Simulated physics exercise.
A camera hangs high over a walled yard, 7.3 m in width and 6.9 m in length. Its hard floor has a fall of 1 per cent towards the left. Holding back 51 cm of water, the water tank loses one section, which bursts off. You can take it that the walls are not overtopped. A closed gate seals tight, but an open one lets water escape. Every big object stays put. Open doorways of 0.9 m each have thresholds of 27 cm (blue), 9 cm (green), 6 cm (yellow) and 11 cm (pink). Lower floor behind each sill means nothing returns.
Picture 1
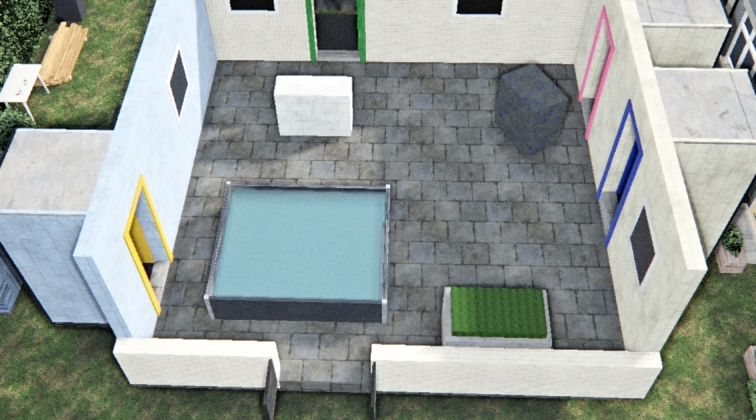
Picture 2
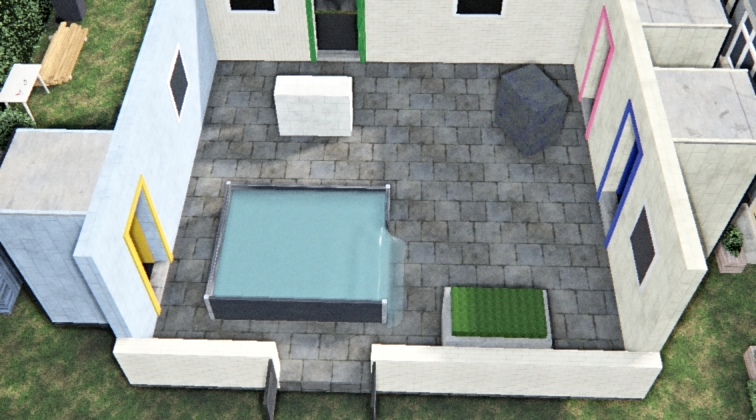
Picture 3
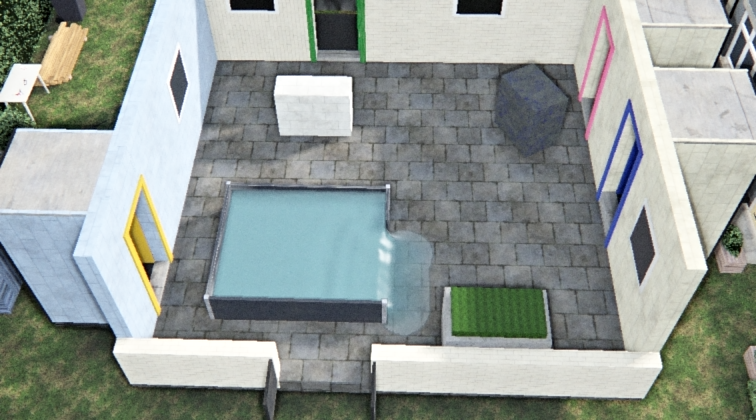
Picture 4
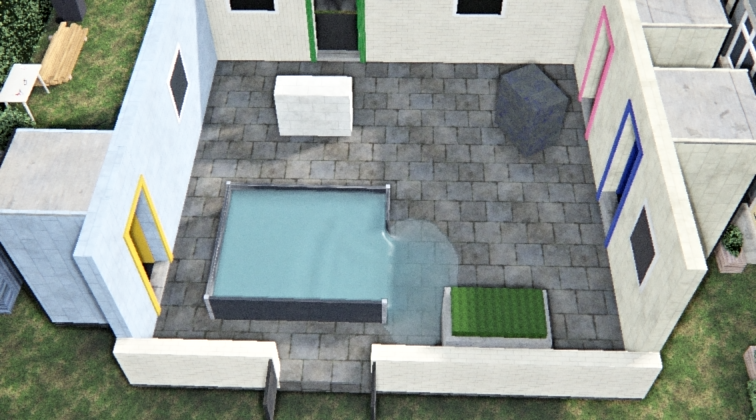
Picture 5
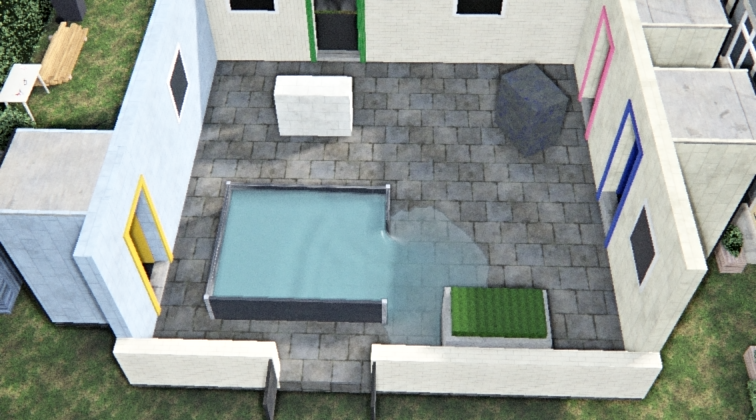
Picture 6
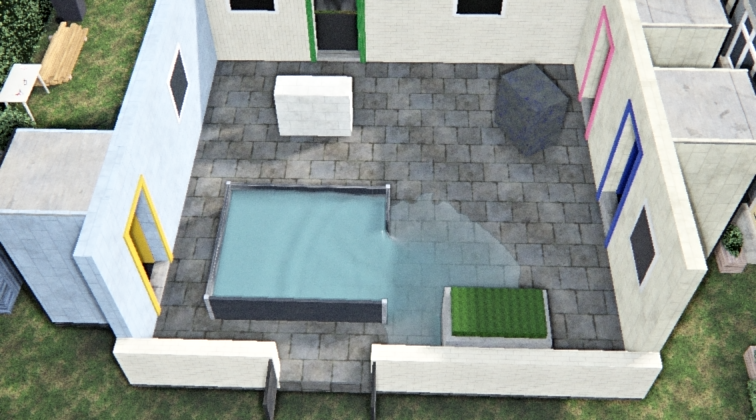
To begin with, a tank of still blue-green water stands in a paved, walled yard with coloured doorways, a white block and a dark grey block. Water then bursts from the tank's right side and fans across the paving, spreading thinly rightward past the back of the grass-topped planter.
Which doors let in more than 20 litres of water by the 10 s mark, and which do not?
By then, the blue door does not, the green door does not, the yellow door does not, the pink door does not.
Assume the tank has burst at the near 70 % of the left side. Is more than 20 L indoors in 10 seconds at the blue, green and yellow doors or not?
Then: Blue below, green not over, yellow above.
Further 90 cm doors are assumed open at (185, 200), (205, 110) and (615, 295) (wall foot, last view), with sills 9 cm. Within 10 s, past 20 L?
Note, doorways in listed order: Stays short, stays short, goes beyond.
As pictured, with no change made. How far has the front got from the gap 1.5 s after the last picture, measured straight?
About 4.2 m.
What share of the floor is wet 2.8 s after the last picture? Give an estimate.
I'd say around 40 % is wet.
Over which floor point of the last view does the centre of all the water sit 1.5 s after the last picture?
Around (383, 272).
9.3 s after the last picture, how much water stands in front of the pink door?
It's about 5.0 cm.
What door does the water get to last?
That would be the green door.
Then, 0.7 s after the last picture water covers 20 % of the floor and is deepest (26 cm) near (431, 369); blue door not reached, green door not reached, yellow door not reached, pink door not reached.
Then, 1.5 s after the last picture water covers 30 % of the floor and is deepest (30 cm) near (610, 292); blue door 17 cm at the sill, 0 L in, green door not reached, yellow door not reached, pink door not reached.
Then, 2.8 s after the last picture water covers 40 % of the floor and is deepest (27 cm) near (551, 372); blue door 21 cm at the sill, 0 L in, green door not reached, yellow door not reached, pink door 6 cm at the sill, 0 L in.
Then, 5.3 s after the last picture water covers 70 % of the floor and is deepest (20 cm) near (537, 157); blue door 13 cm at the sill, 0 L in, green door not reached, yellow door 6 cm at the sill, 0 L in, pink door 9 cm at the sill, 3 L in.
Then, 9.3 s after the last picture water covers 95 % of the floor and is deepest (18 cm) near (217, 67); blue door 8 cm at the sill, 0 L in, green door 8 cm at the sill, 0 L in, yellow door 6 cm at the sill, 4 L in, pink door 5 cm at the sill, 4 L in.
